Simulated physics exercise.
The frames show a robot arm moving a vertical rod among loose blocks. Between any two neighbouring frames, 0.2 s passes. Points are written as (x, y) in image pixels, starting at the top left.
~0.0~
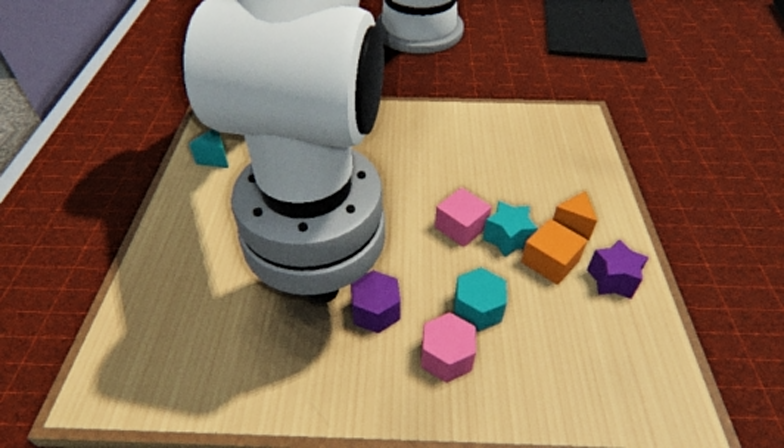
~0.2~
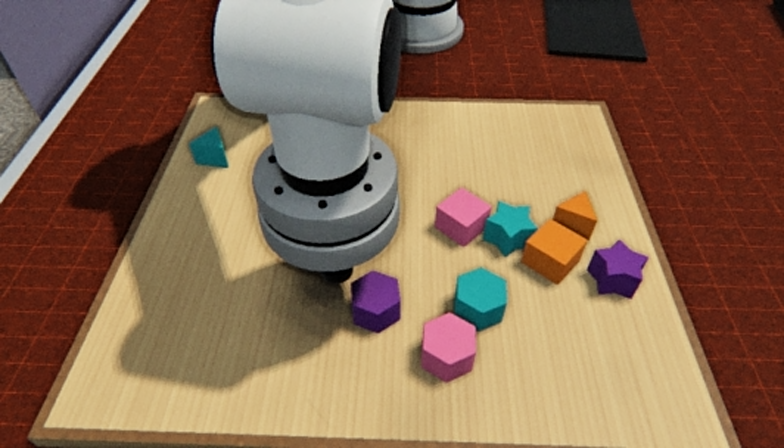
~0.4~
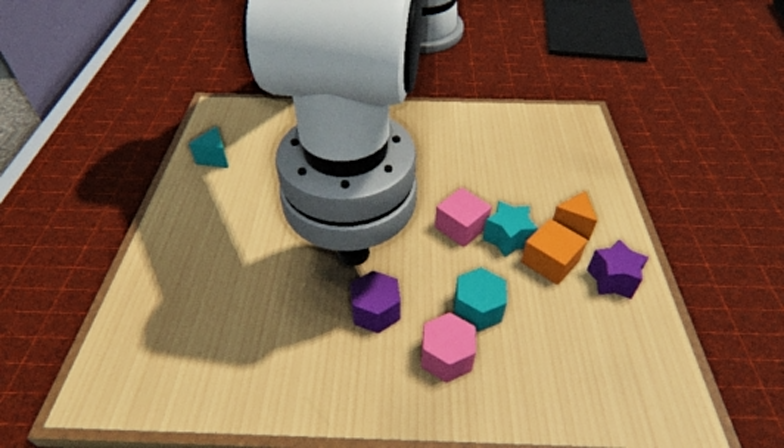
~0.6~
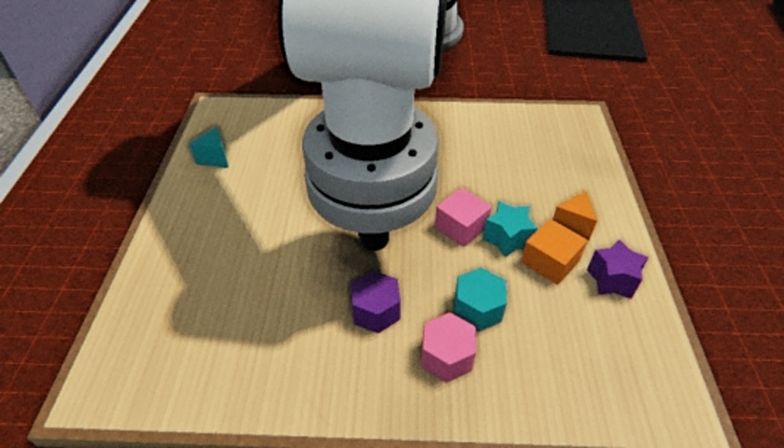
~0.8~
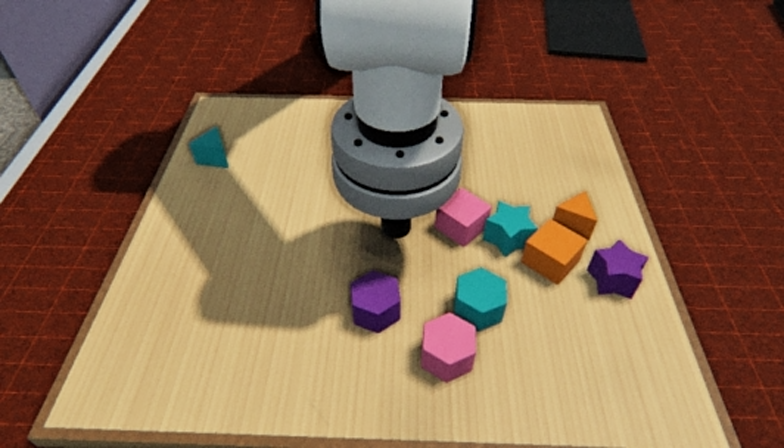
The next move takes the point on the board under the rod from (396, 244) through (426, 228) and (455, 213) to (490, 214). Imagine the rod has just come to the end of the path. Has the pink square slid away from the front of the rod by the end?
No, that is not how it ends up.
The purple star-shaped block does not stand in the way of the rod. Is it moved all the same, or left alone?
It holds its position.
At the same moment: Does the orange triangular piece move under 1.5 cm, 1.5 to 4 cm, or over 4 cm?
Net shift: Below 1.5 cm.
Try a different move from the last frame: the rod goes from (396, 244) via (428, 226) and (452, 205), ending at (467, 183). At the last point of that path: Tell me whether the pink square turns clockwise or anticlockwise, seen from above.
Seen from above, its turn is clockwise.
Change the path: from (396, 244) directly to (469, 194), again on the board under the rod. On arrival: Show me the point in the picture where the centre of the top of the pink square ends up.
The middle of the upper face of the pink square will lie at about (504, 188) in the picture.
What follows on the original path. One third of the way, rod (427, 213); pink square (469, 205).
Two thirds of the way, rod (457, 198); pink square (492, 191), turned 35° clockwise; turquoise star-shaped block (523, 215), turned 35° clockwise; orange square (560, 242).
At the end, rod (493, 199); purple hexagonal block still; pink square (525, 185), turned 25° clockwise; turquoise star-shaped block (527, 215), turned 50° clockwise; orange square (560, 243); orange triangular piece still; purple star-shaped block still.
